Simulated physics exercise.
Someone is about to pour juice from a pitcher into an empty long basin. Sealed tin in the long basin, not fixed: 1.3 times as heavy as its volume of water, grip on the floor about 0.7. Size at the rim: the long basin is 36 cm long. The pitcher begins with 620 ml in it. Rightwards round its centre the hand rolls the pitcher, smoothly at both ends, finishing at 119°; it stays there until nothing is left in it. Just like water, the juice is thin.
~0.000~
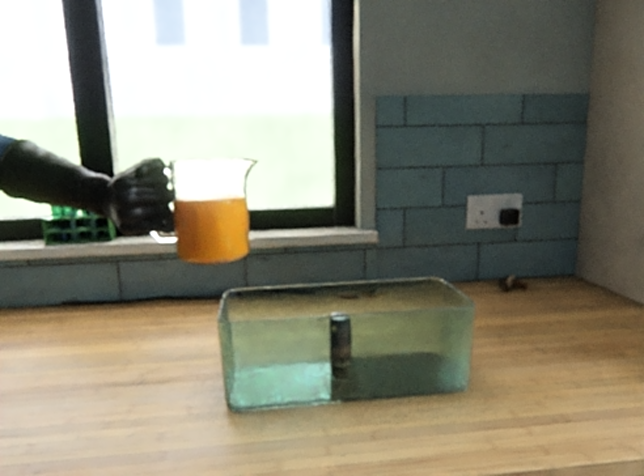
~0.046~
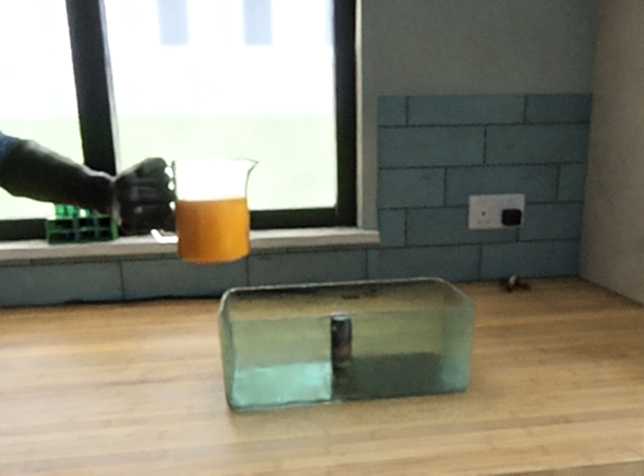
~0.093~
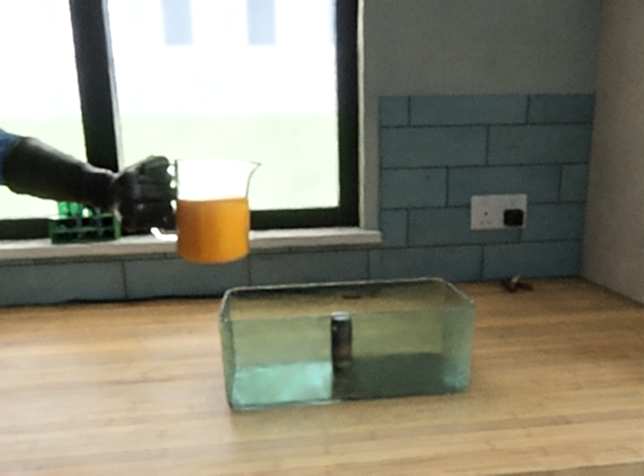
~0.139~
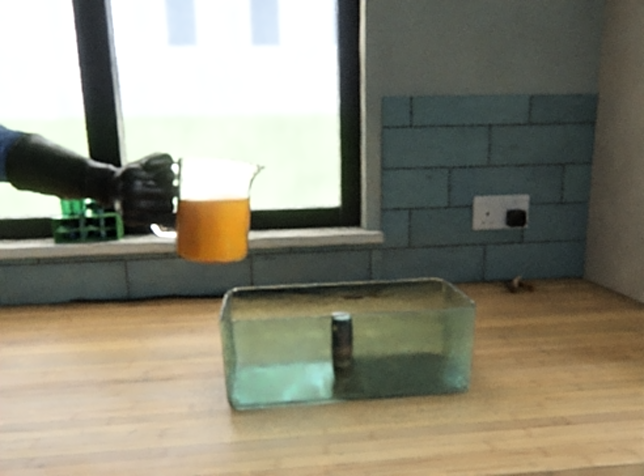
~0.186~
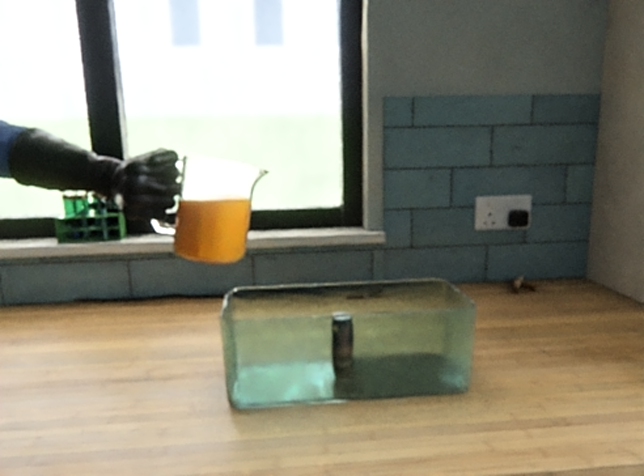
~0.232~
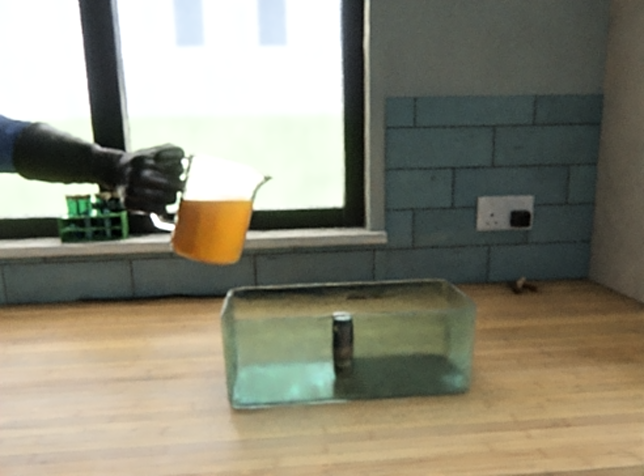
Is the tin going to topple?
No.
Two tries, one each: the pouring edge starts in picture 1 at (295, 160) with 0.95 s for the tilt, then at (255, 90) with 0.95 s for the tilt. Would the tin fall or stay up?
Run one: It does not tip. Run two: It tumbles.
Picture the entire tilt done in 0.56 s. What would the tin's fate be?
Result: Tin upright.
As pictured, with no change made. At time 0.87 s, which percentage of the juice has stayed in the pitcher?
Some 20 per cent.
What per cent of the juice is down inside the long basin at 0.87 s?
Roughly 60 percent of it.
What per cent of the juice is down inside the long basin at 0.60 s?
Roughly 0 per cent.
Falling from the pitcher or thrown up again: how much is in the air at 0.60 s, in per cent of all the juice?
Near 12 per cent at that time.
Then, 0.60 s in, the tilt is 83° and 88 per cent is still to pour; the tin stands where it began.
Then, 0.87 s in, the tilt is 117° and 21 per cent is still to pour; the tin stands where it began.
Then, 1.15 s in, the tilt is 119° and 0 per cent is still to pour; the tin stands where it began.
Then, 1.45 s in, the tilt is 119° and 0 per cent is still to pour; the tin stands where it began.
Finally, the tin stands where it began.
